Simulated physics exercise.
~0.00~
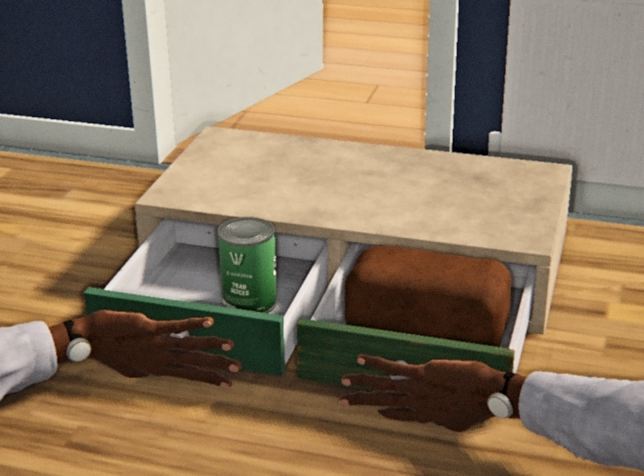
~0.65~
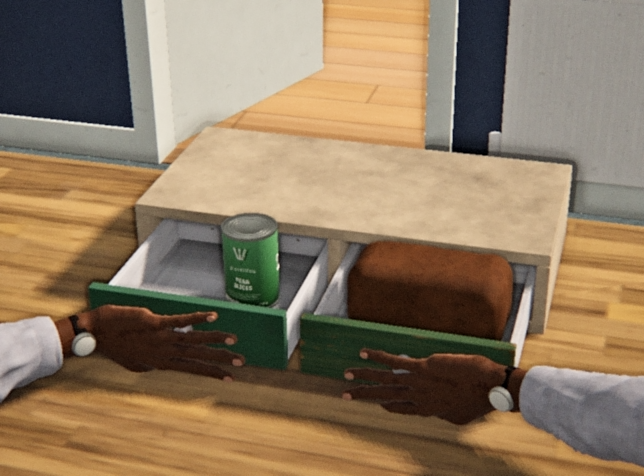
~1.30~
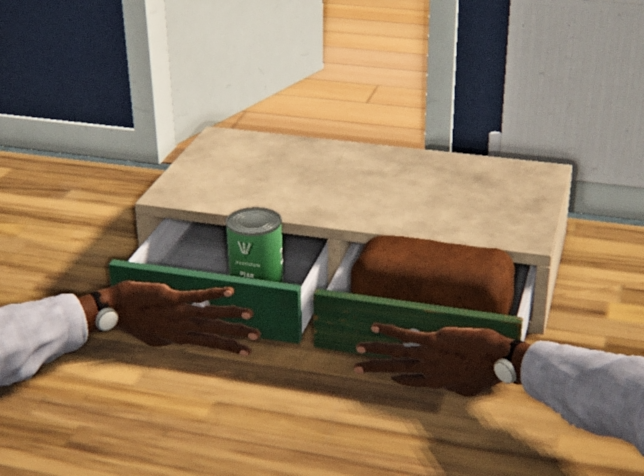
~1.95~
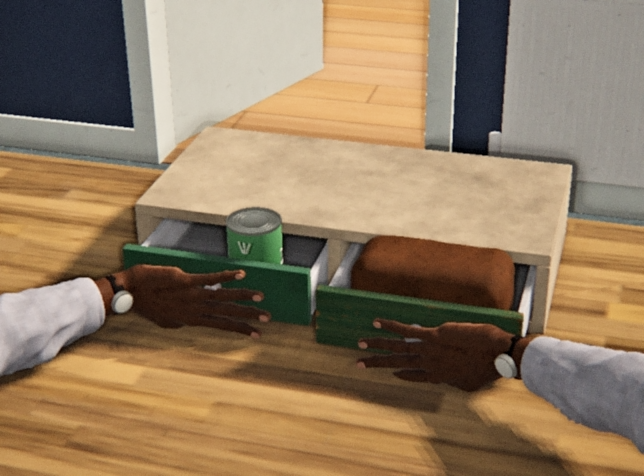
Two hands push two open green drawers partway in, but both stop still ajar.
